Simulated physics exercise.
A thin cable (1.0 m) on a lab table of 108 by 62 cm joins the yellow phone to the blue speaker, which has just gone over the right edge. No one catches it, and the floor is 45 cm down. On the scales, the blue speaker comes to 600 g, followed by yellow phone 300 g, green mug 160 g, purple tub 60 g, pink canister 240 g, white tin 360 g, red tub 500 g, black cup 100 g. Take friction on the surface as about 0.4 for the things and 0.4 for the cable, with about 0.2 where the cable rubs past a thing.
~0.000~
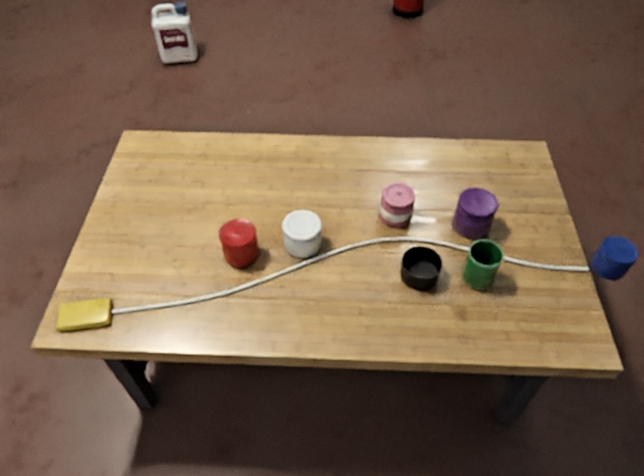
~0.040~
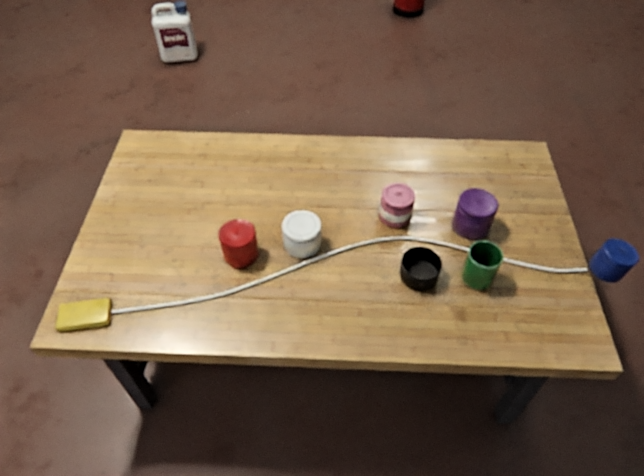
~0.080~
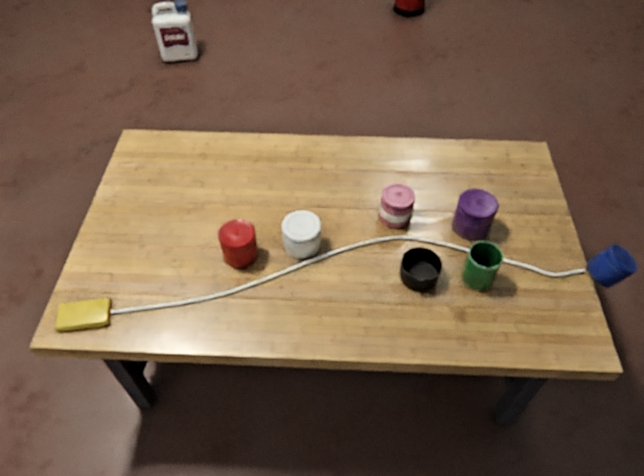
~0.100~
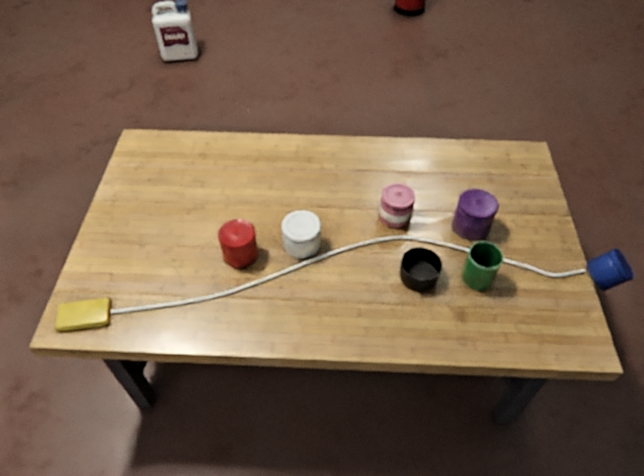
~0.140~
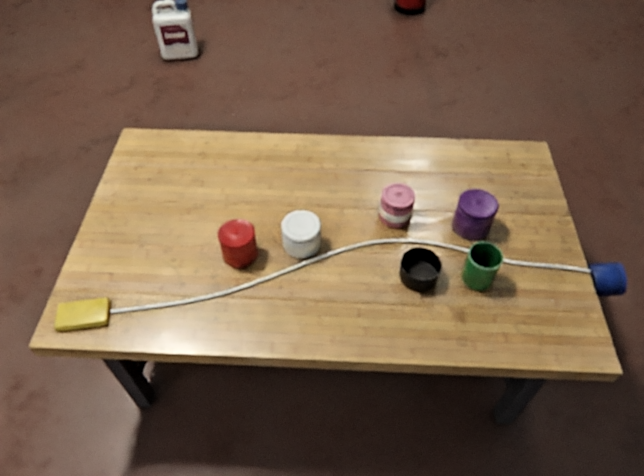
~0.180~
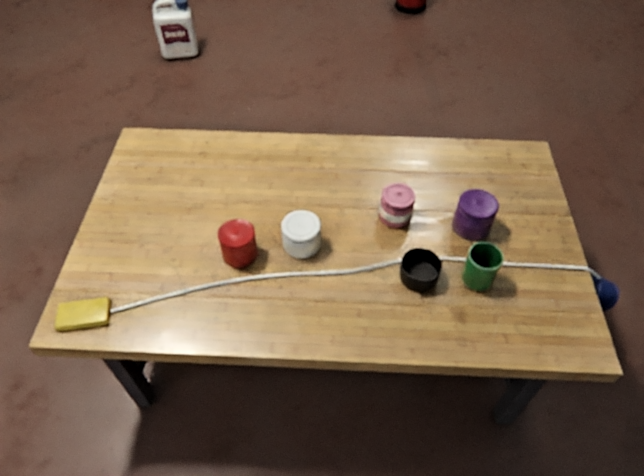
The clip shows a wooden table with tubs, cups and a cable running from a yellow block to a blue cylindrical object, which tilts and slips lower over the right edge as the cable straightens and shifts toward the front.
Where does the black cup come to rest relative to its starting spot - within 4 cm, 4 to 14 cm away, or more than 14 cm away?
Extent: Mid-level.
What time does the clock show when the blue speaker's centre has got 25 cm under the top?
It happens at 0.50 seconds on the clock.
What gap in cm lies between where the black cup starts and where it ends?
Black cup: 8 cm.
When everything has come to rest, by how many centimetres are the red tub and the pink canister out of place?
Final places, approx.: Red tub 0 cm off, pink canister 0 cm off.
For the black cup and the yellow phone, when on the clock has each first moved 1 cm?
Black cup 0.22 s; yellow phone 0.22 s, roughly.
After 0.4 s, the cable's tail end at (194, 297); black cup 9 cm off its start, yellow phone 16 cm off its start, blue speaker over the edge.
After 0.7 s, the cable's tail end at (268, 289); black cup 9 cm off its start, yellow phone 30 cm off its start, blue speaker over the edge.
After 0.9 s, the cable's tail end at (295, 286); black cup 9 cm off its start at (438, 301), yellow phone 36 cm off its start at (269, 285), blue speaker over the edge.
After 1.2 s, the cable's tail end at (295, 286); black cup 9 cm off its start, yellow phone 36 cm off its start, blue speaker over the edge.
After 2.4 s, the cable's tail end at (295, 286); black cup 9 cm off its start at (438, 301), yellow phone 36 cm off its start at (269, 285), blue speaker over the edge.
